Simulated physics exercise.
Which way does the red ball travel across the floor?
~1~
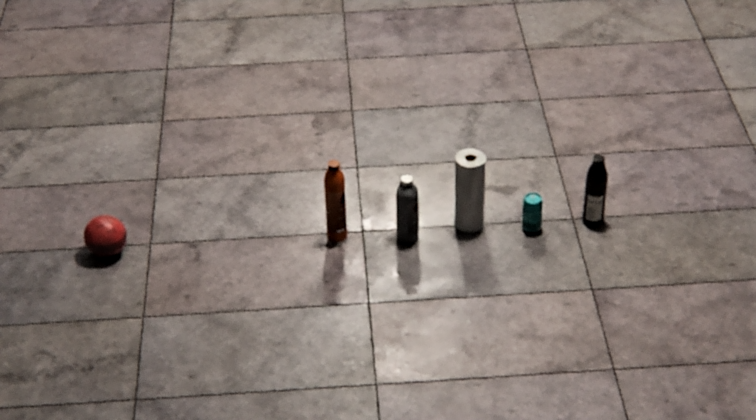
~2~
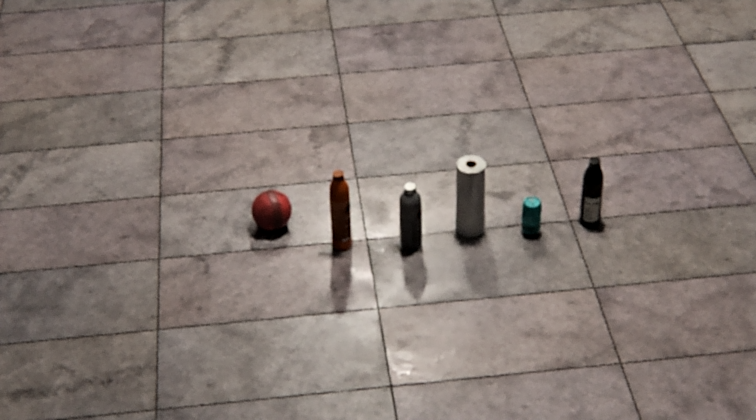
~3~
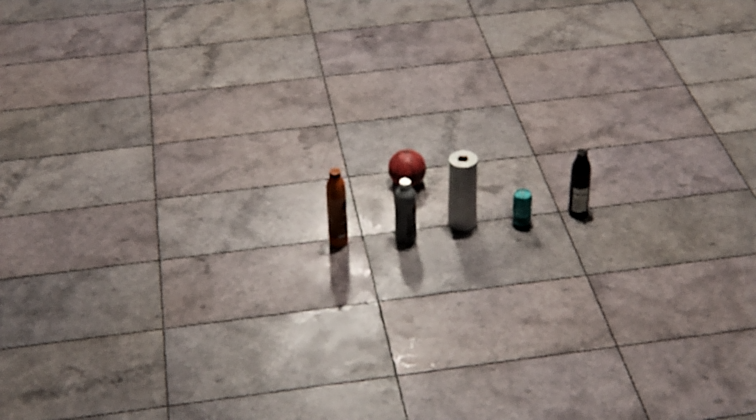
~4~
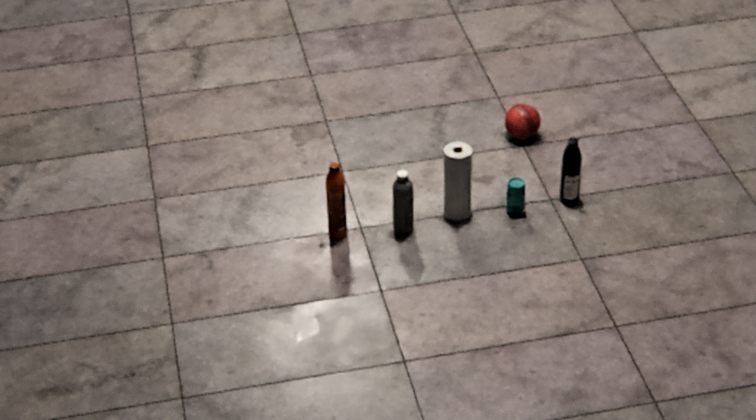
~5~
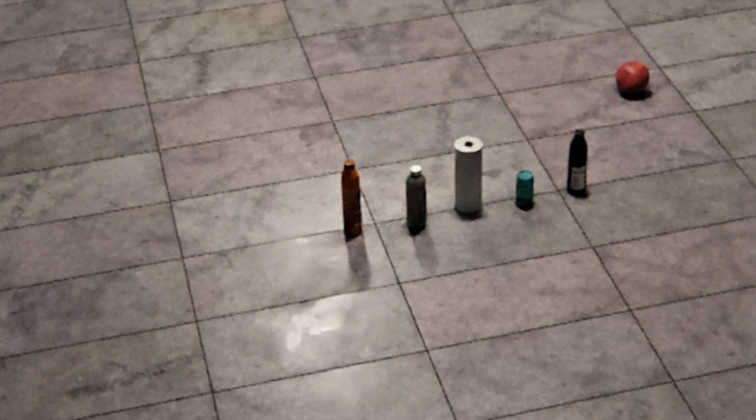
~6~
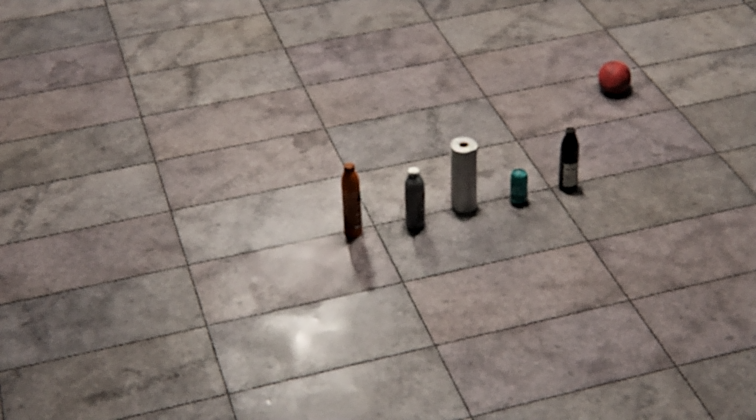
The red ball travels to the right, passing behind the row of standing objects.
